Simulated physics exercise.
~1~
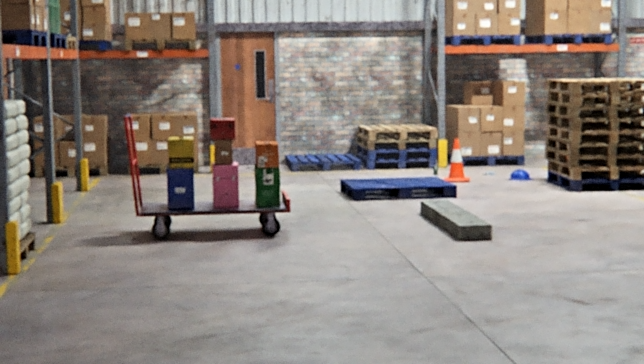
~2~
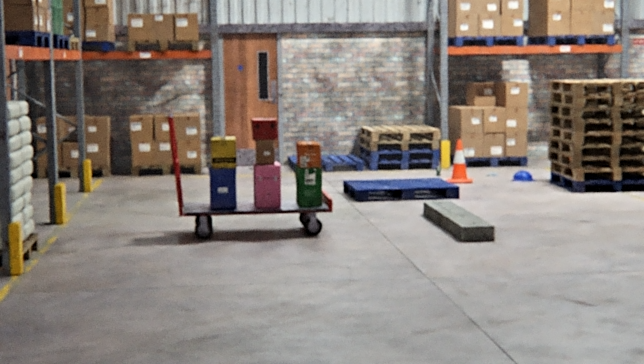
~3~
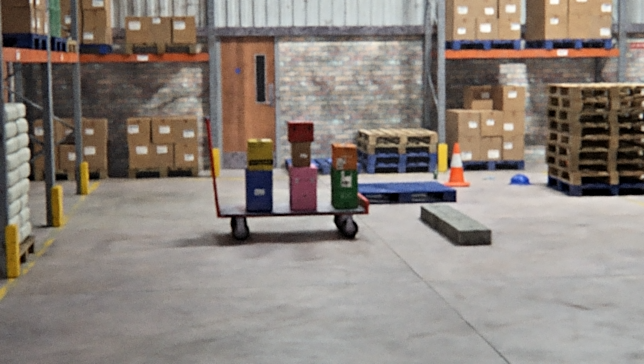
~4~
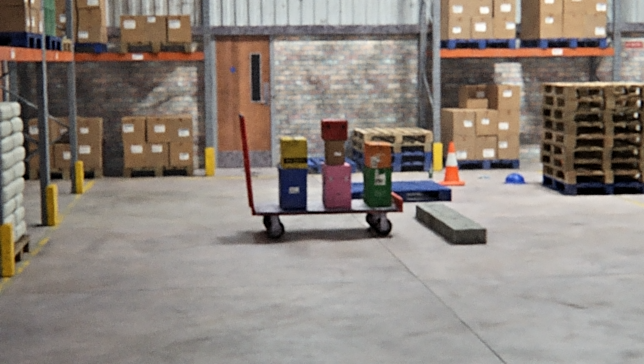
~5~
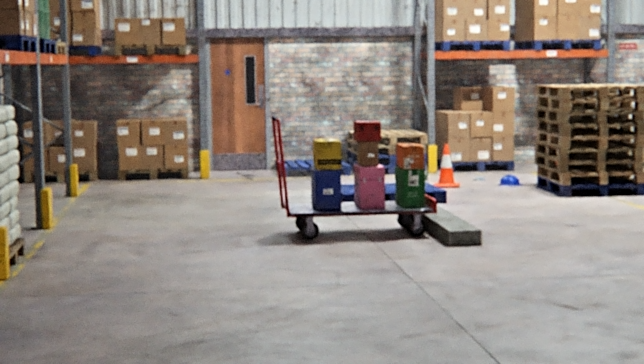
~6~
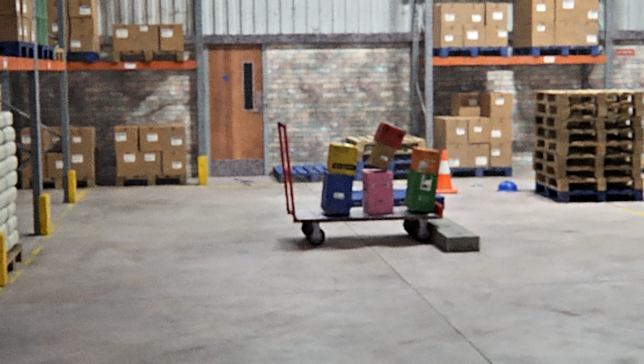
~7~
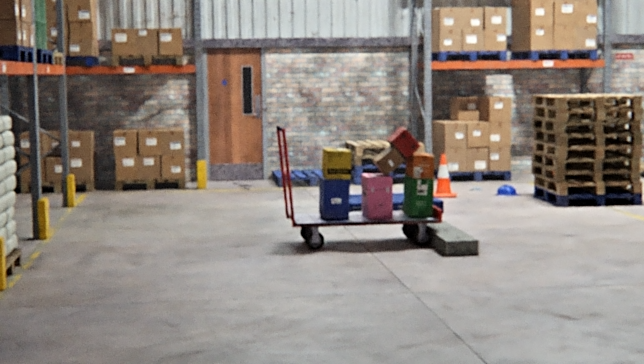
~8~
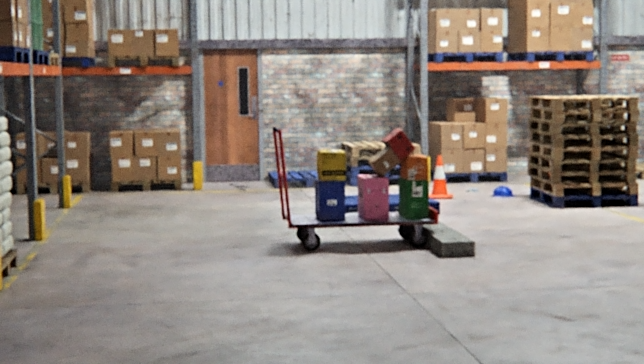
The clip shows a flatbed trolley stacked with colourful boxes rolling right across a warehouse floor until it stops abruptly at a low kerb. The upper boxes shift, and the red one tips right, ending tilted between its neighbours, with everything still on the deck.
